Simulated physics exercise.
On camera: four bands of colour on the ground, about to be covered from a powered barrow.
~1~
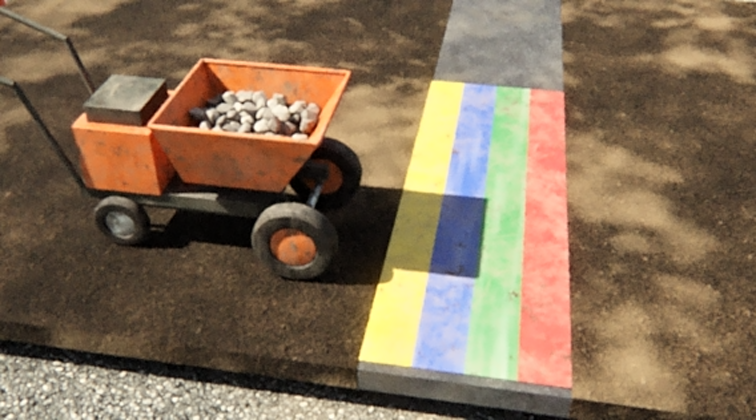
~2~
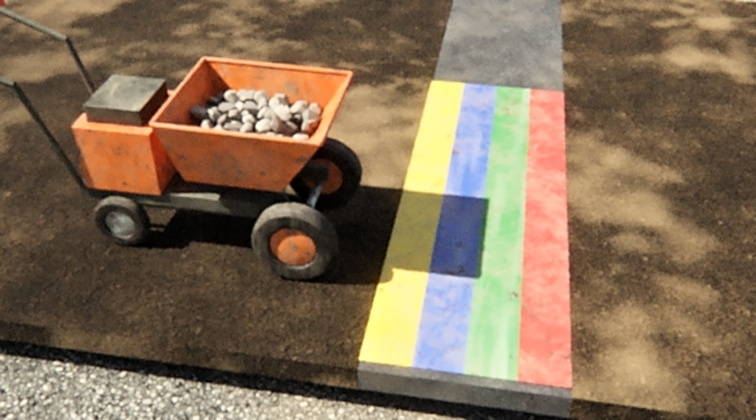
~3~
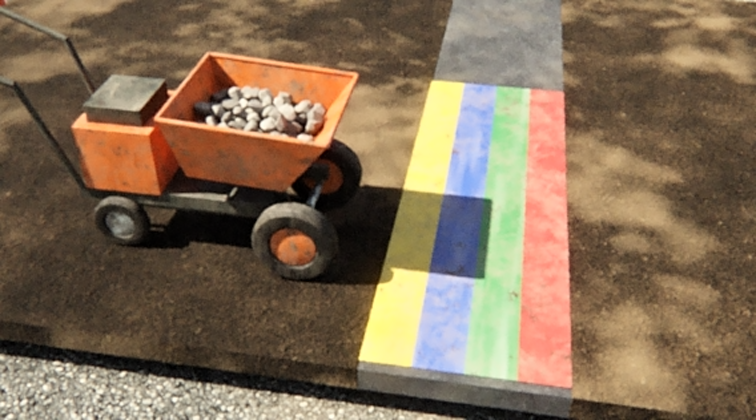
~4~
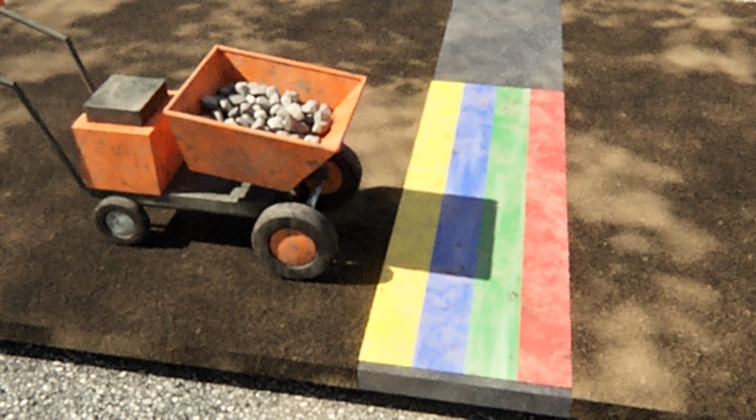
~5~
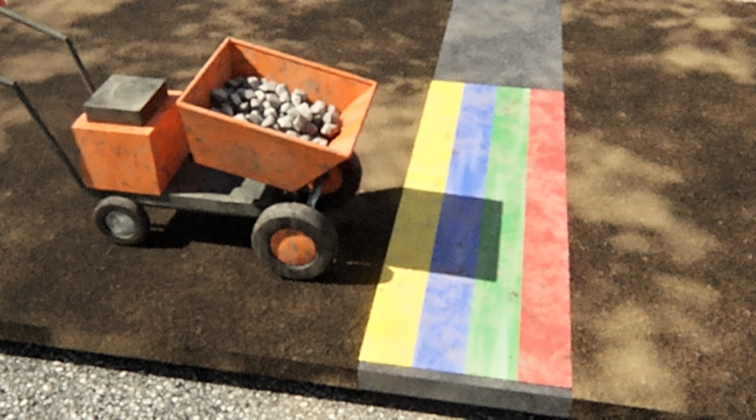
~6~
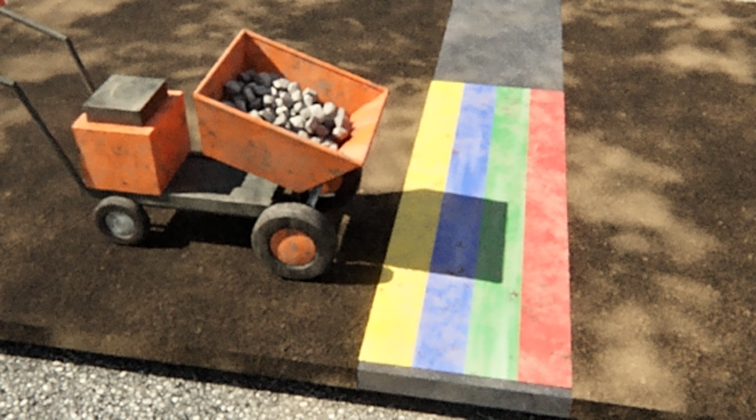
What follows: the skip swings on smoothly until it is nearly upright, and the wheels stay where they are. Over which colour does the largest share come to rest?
Most lies over the blue band.
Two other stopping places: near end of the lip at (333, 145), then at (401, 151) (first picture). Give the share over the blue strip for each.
The first gives 40 %, the second 0 %.
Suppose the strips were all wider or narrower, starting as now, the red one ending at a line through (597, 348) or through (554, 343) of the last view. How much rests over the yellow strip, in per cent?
In turn 20 and 10 in a hundred.
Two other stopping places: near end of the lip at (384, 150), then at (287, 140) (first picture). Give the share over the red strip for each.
About 30 and 0 per cent.
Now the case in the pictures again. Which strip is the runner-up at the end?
It is green.
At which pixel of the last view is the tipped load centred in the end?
Roughly at (464, 247).
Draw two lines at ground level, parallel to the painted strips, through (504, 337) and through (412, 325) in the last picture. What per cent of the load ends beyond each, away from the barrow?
Roughly 20 per cent, and 90 per cent.
Soon, skip tipped steeply; all in the skip.
A while on, skip tipped right over; nearly all in the skip; a small part over the blue strip.
Towards the end, skip tipped right over; about a quarter in the skip; a stray few over the yellow strip; about a third over the blue strip; about a quarter over the green strip; a small part over the red strip; a stray few off the paint.
Finally, skip tipped right over; a stray few in the skip; about a quarter over the yellow strip; about half over the blue strip; about a quarter over the green strip; a small part over the red strip; a stray few off the paint.
